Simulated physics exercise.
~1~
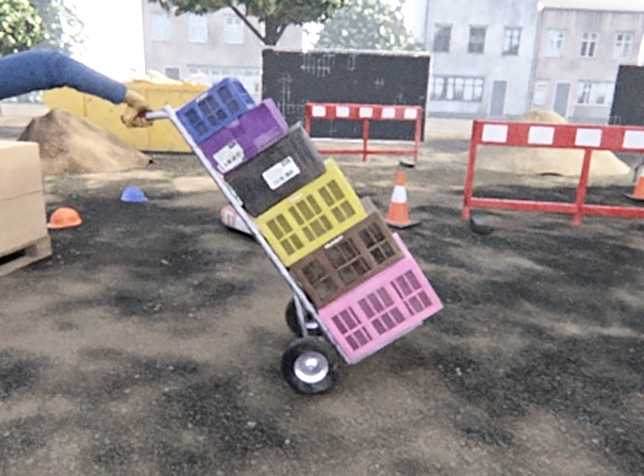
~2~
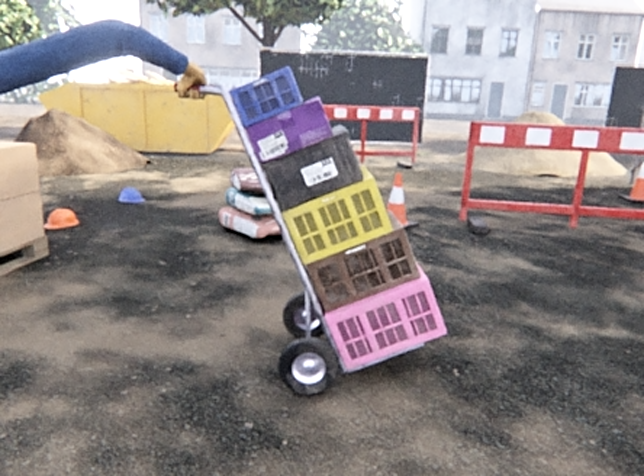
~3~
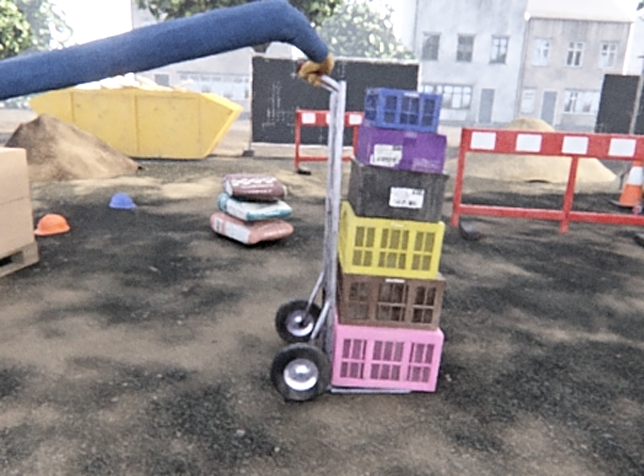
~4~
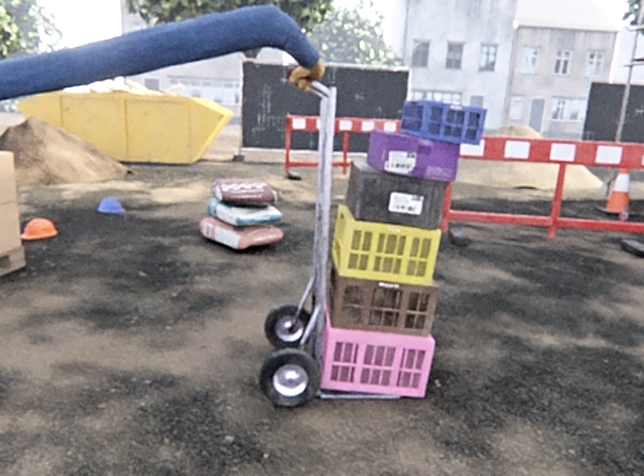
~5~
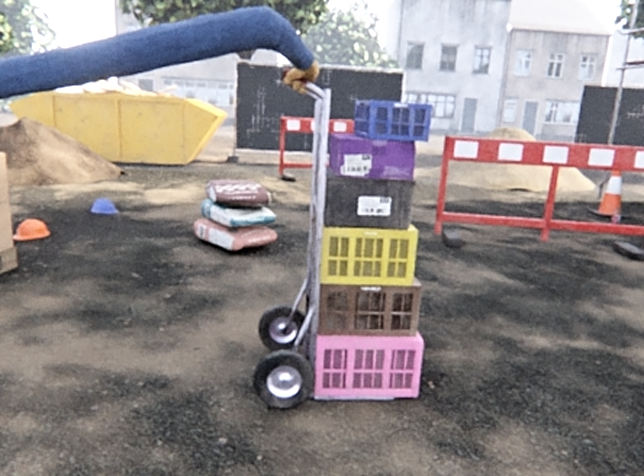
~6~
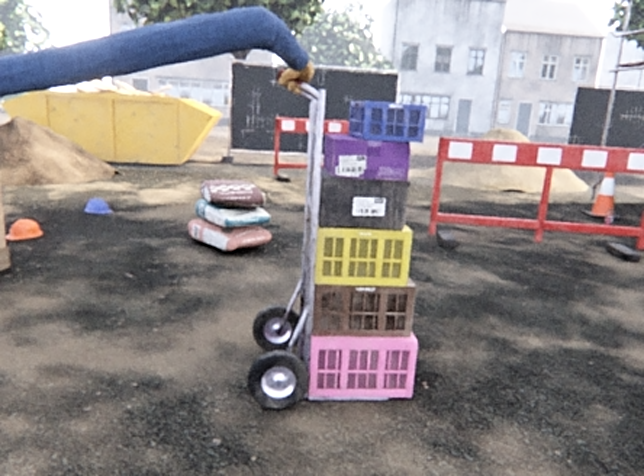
At the start, a blue-sleeved arm reaching in from the left holds a hand truck tilted back to the left, loaded with six stacked crates and boxes, pink at the bottom, then brown, yellow, black, purple and blue. The arm swings the truck forward until it stands upright on the dark ground. As it stops, the stack leans and shifts away from the frame, the blue crate jutting farthest right. The load then settles back toward the truck while the view pans slightly right. It ends still stacked, the blue crate sitting a little off to the right on top.
